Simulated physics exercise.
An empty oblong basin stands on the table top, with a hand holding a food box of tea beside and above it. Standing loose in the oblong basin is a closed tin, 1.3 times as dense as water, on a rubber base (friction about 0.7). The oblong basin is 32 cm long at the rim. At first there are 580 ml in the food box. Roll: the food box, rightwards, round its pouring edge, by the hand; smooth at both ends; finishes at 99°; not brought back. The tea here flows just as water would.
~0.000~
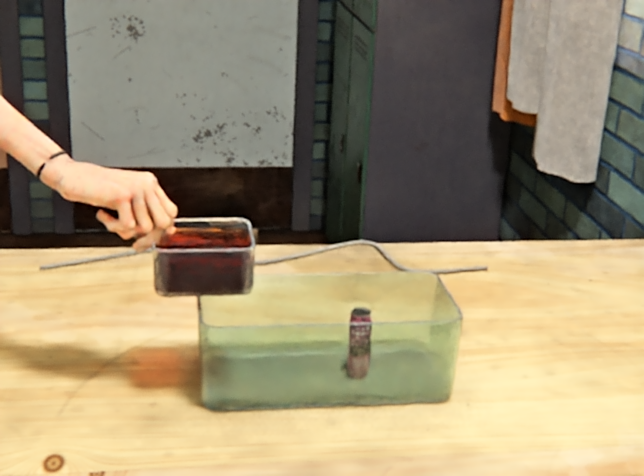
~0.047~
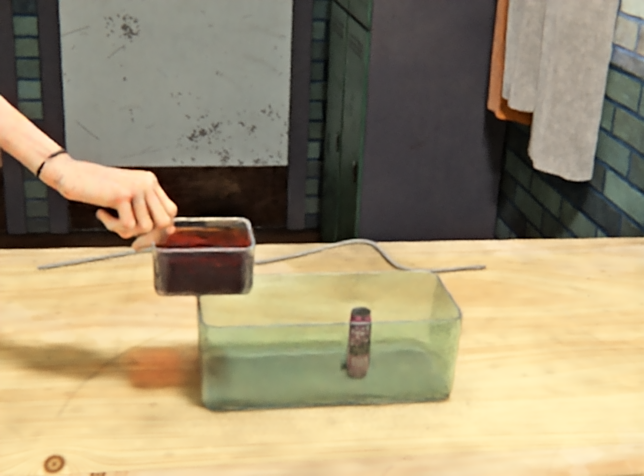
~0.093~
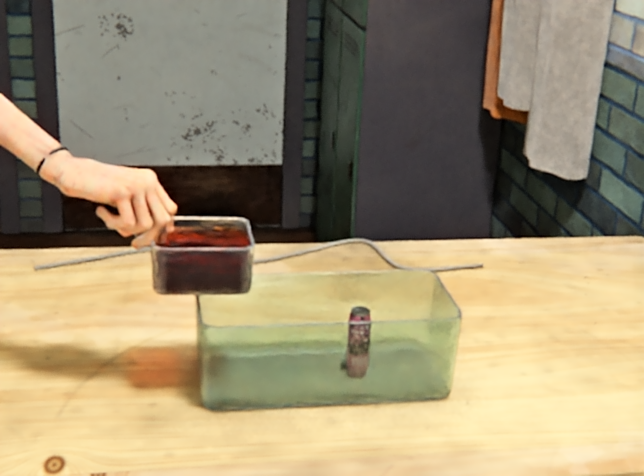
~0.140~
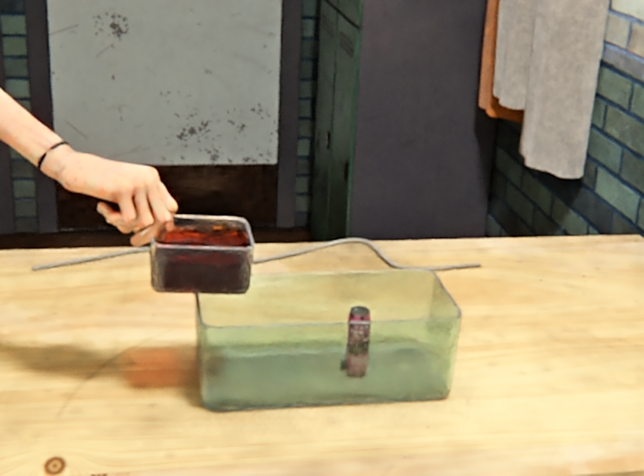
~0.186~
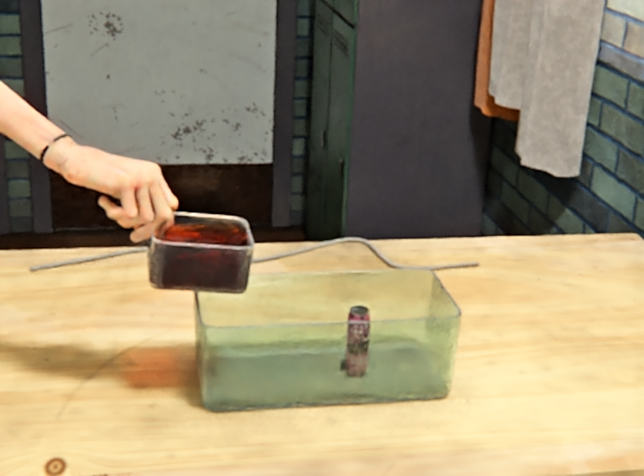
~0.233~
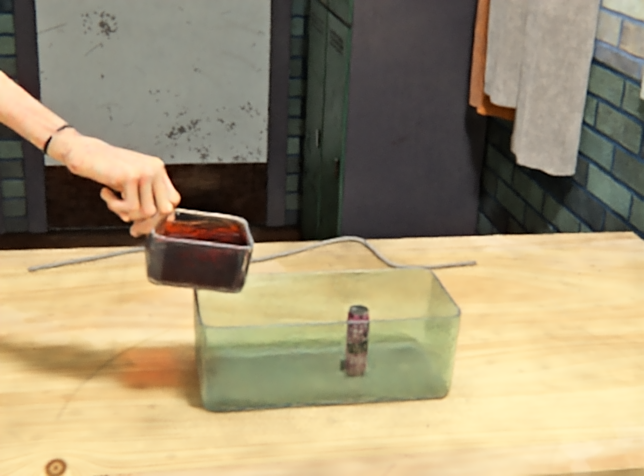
In the video, a hand holds a small clear container of dark reddish liquid above a wooden table, beside a greenish transparent basin with a small dark object standing inside, and slowly tilts the container slightly to the right.
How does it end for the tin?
It never tilts over.
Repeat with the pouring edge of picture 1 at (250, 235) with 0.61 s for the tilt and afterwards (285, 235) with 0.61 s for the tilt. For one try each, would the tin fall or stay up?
Run one: It tumbles. Run two: It does not tip.
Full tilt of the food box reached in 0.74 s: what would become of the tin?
After the tilt, the tin is still standing.
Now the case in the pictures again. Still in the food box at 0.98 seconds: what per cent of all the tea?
Close to 12 percent of the total.
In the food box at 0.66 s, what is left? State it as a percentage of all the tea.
I'd estimate some 56 % remains.
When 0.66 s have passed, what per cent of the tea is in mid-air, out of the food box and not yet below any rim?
My guess is roughly 30 %.
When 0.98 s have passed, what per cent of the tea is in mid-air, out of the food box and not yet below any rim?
Some 10 % is up in the air.
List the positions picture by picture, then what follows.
In the first frame, it leans 0°; its right rim is at (251, 235); the tea meets the walls at (155, 240) and (249, 240); the oblong basin's rim runs from (199, 302) to (450, 296); the tin's top is at (361, 315).
In the second frame, it leans 0°; its right rim is at (251, 235); the tea meets the walls at (155, 240) and (249, 239).
In the third frame, it leans 2°; its right rim is at (250, 234); the tea meets the walls at (154, 240) and (248, 238).
In the fourth frame, it leans 3°; its right rim is at (250, 235); the tea meets the walls at (153, 239) and (248, 236).
In the fifth frame, it leans 6°; its right rim is at (249, 235); the tea meets the walls at (151, 238) and (247, 235).
In the sixth frame, it leans 9°; its right rim is at (249, 235); the tea meets the walls at (151, 234) and (247, 232).
Then, 0.66 s in, the tilt is 60° and 56 per cent is still to pour; the tin stands where it began.
Then, 0.98 s in, the tilt is 93° and 12 per cent is still to pour; the tin stands where it began.
Then, 1.31 s in, the tilt is 99° and 1 per cent is still to pour; the tin stands where it began.
Then, 1.67 s in, the tilt is 99° and 0 per cent is still to pour; the tin stands where it began.
Finally, the tin stands where it began.
